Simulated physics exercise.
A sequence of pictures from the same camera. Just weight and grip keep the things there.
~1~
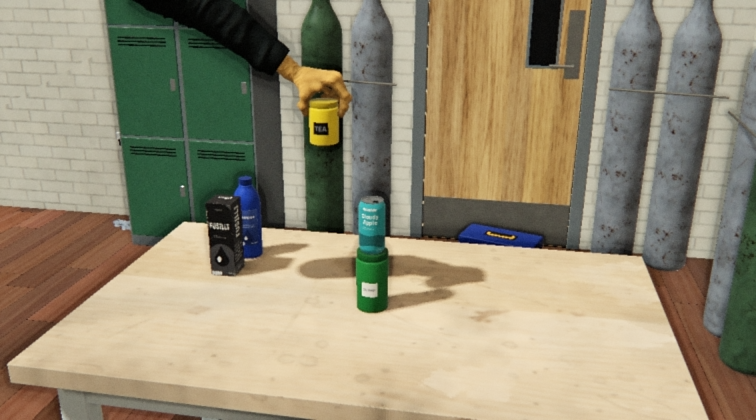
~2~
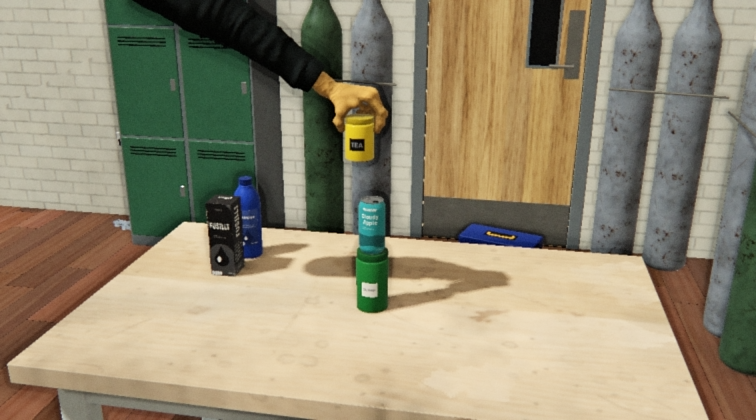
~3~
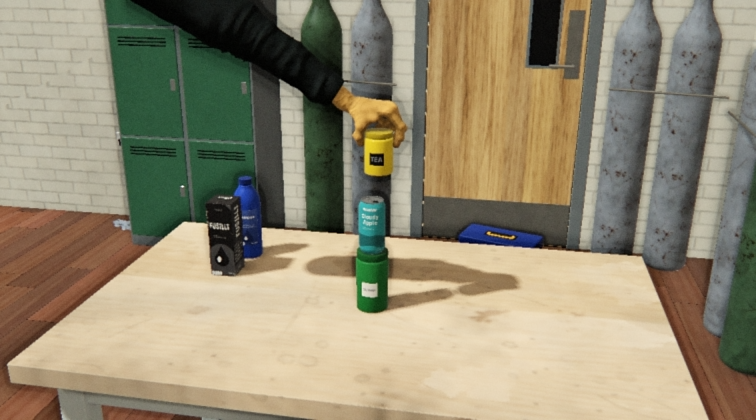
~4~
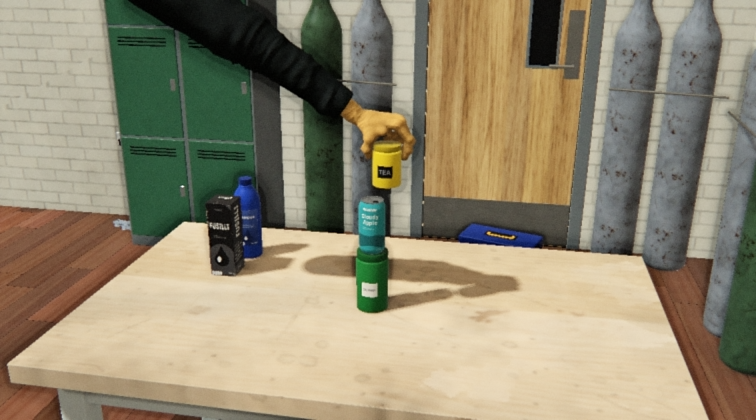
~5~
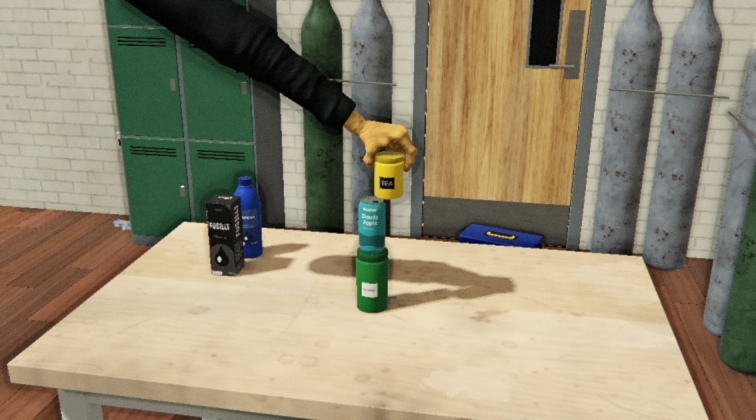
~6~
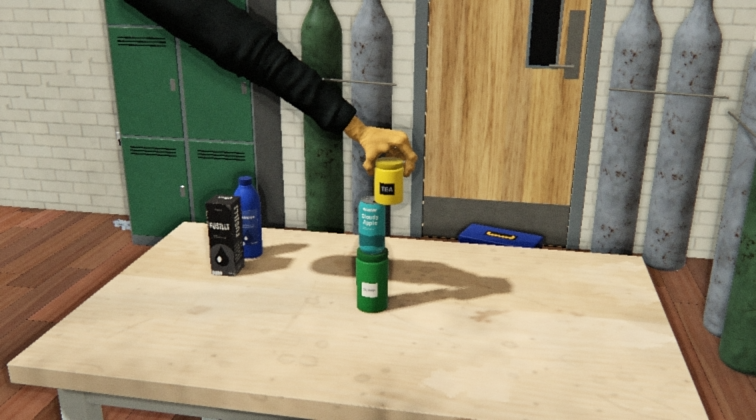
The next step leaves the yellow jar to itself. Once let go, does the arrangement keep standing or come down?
You'll see something goes over.
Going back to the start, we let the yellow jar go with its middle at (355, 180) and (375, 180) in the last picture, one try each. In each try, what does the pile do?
On the first go it collapses, and on the second it remains standing.
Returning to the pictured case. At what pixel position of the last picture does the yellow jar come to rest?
The object finishes somewhere near (410, 304).
Then, 0.40 s past the last view, yellow jar now fallen.
Then, 0.50 s past the last view, things are still on the move.
Then, 1.60 s past the last view, nothing new.
Finally, fallen, yellow jar; the other 4 still in place. Final places as the last picture's camera would see them, yellow jar near (410, 304). The pile comes apart.
